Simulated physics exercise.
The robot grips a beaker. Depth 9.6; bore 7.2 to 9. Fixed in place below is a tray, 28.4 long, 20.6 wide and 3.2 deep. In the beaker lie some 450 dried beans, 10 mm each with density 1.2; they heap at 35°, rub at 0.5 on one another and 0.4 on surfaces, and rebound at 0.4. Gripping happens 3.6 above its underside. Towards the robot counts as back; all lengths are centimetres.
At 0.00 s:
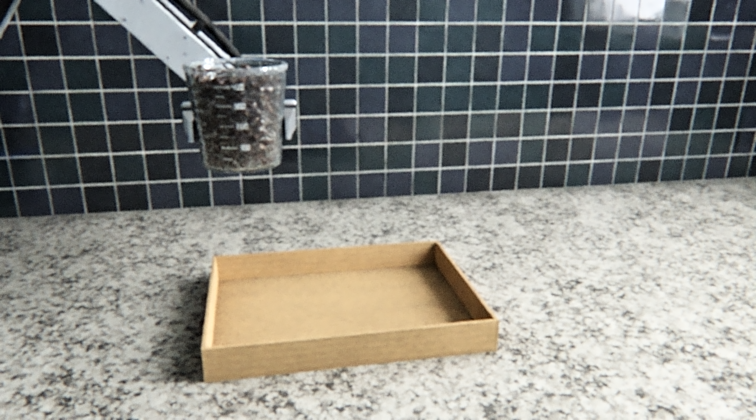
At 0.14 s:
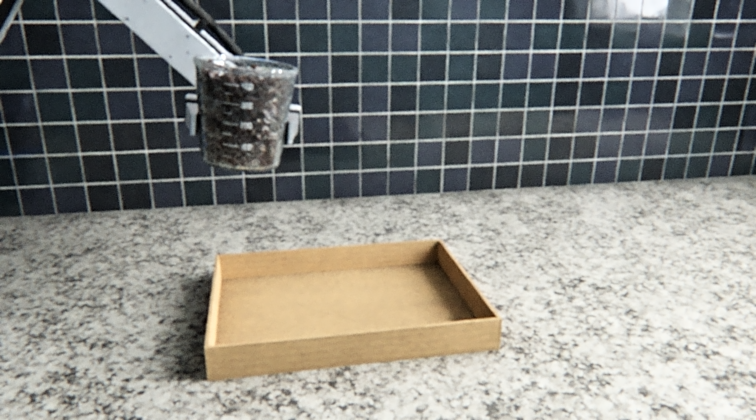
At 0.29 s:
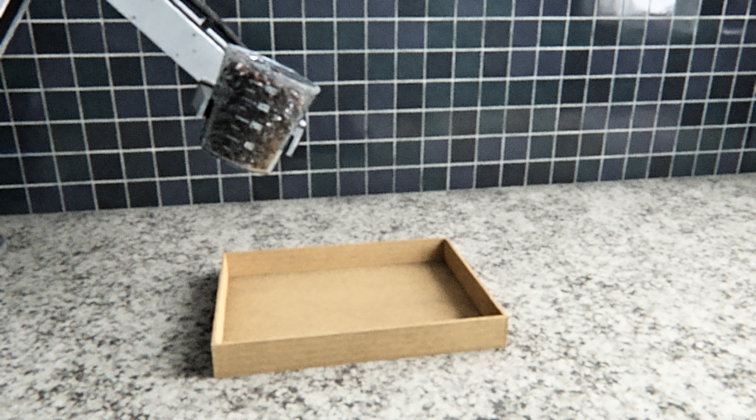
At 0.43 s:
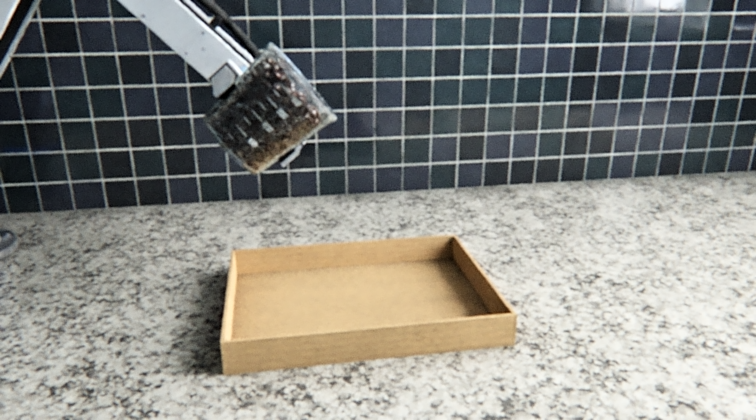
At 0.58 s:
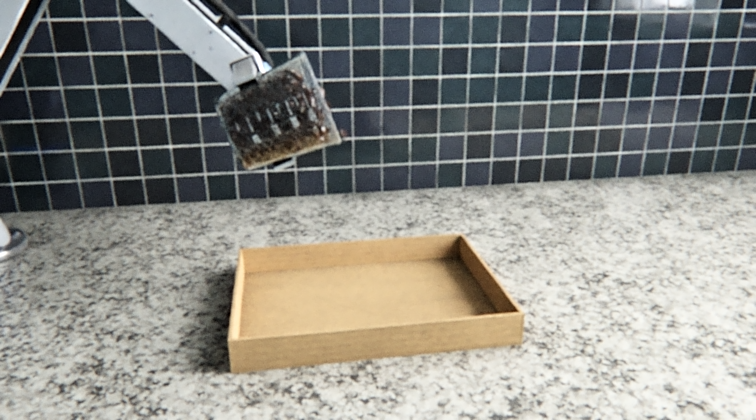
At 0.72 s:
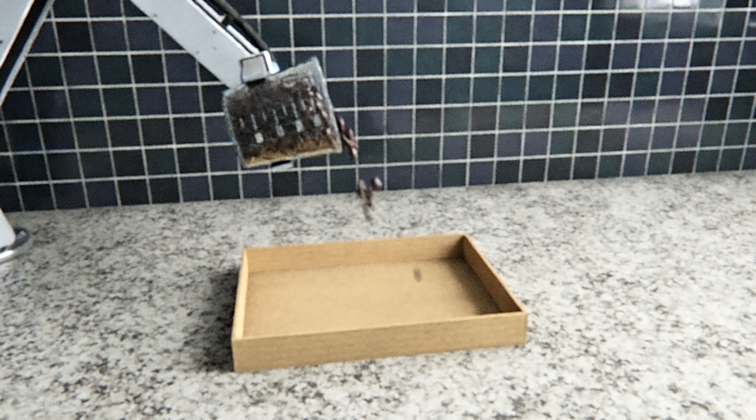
A robotic arm tipped a clear beaker full of dried beans over to the right, above an empty cardboard-colored tray on a speckled counter, and a few beans dropped from its rim toward the tray.
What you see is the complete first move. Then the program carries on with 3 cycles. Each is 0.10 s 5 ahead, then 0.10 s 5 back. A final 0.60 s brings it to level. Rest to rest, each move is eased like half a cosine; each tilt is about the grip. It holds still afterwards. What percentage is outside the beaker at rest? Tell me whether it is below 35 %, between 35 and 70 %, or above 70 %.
That share comes out above 70 %.
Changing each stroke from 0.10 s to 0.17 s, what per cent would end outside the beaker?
That would give around 65 per cent.
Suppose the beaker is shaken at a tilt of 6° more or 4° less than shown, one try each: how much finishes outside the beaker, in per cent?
Roughly 95 per cent on the first try and 85 per cent on the second.
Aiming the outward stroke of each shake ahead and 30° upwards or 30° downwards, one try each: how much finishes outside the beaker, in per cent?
Try one gives about 100 in a hundred, try two about 60 in a hundred.
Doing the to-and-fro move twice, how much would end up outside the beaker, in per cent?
Result: Approximately 90 per cent.
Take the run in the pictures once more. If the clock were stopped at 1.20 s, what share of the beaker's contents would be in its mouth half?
About 40 percent.
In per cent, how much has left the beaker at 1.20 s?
About 85 per cent.
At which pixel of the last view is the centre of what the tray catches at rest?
It sits close to (441, 293).
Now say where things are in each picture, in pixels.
The beaker middle at (239, 116), level; upper third of the load around (235, 87), from x 195 to 275, top at y 70; 447 in the beaker, in the first frame.
The beaker middle at (243, 115), tilted 7° forward; upper third of the load around (241, 87), from x 205 to 285, top at y 65, in the second frame.
The beaker middle at (254, 114), tilted 27° forward; upper third of the load around (254, 87), from x 210 to 305, top at y 55, in the third frame.
The beaker middle at (267, 115), tilted 50° forward; upper third of the load around (272, 91), from x 215 to 320, top at y 60, in the fourth frame.
The beaker middle at (276, 117), tilted 70° forward; upper third of the load around (283, 97), from x 225 to 345, top at y 70, in the fifth frame.
The beaker middle at (280, 118), tilted 77° forward; upper third of the load around (280, 101), from x 230 to 420, top at y 80; 438 in the beaker, 1 in the tray, 8 in flight or on a rim, in the sixth frame.
After 1.20 s, tilted 77° forward, highest piece 21 above the table; 250 in the tray, 66 in the beaker, 64 on the table or floor, 67 in flight or on a rim.
After 1.68 s, tilted 27° forward, highest piece 24 above the table; 336 in the tray, 72 on the table or floor, 39 in the beaker.
After 2.12 s, level, highest piece 22 above the table; 336 in the tray, 72 on the table or floor, 39 in the beaker.
After 3.17 s, level, highest piece 22 above the table; 336 in the tray, 72 on the table or floor, 39 in the beaker.
In the end, 336 in the tray, 72 on the table or floor, 39 in the beaker. That is 91 % outside the beaker.
